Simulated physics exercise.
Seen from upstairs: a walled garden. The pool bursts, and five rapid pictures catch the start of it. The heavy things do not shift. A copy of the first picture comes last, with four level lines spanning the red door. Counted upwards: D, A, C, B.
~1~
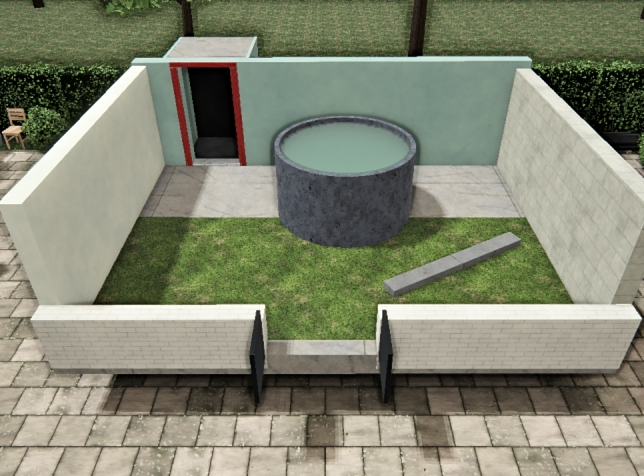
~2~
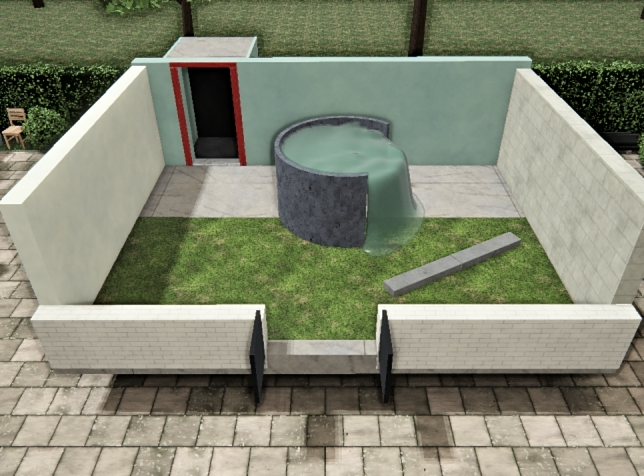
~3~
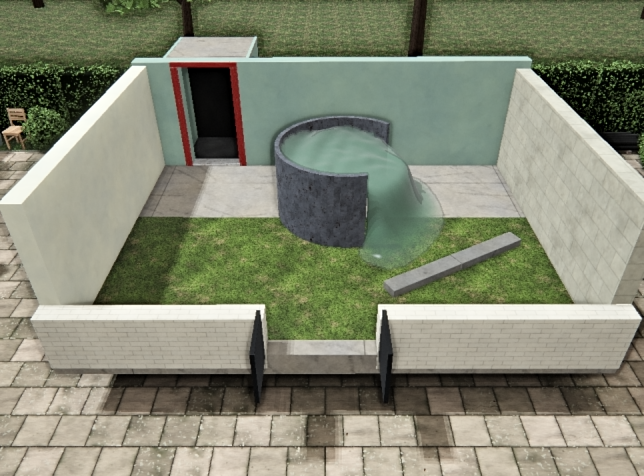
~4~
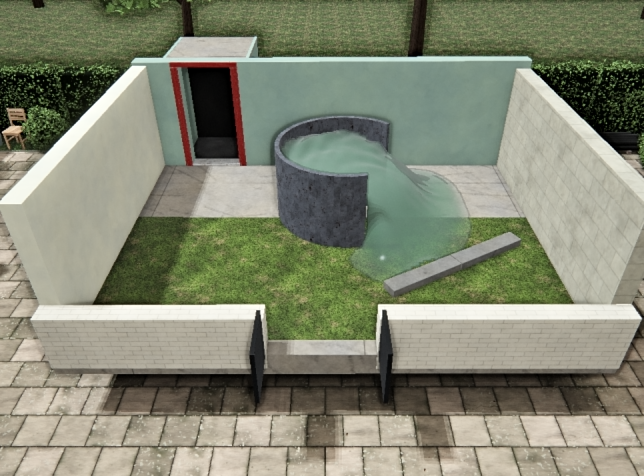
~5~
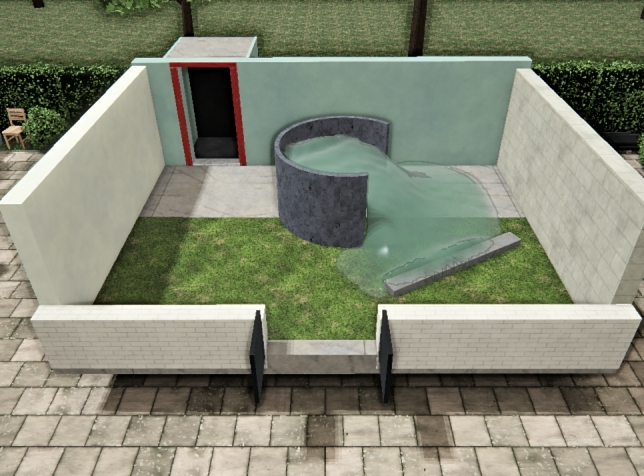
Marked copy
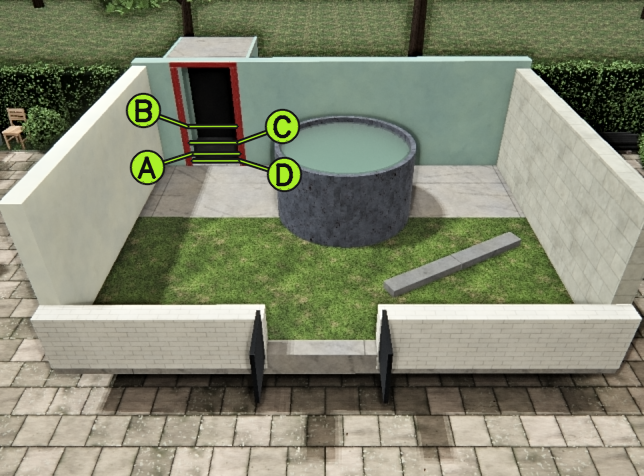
Water pours from the broken right side of a round stone pool and spreads across the grass.
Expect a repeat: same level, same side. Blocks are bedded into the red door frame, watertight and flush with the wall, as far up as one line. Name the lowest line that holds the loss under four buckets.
The answer is height D.
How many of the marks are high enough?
All of them.
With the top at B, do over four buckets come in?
No.
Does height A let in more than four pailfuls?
No, that is safe.
On the marked copy, A at (215, 153); B at (211, 126); C at (214, 142); D at (216, 160); from the bottom up D, A, C, B.
With A, nothing gets over.
With B, nothing gets over.
With C, nothing gets over.
With D, a splash gets over, under a bucket.
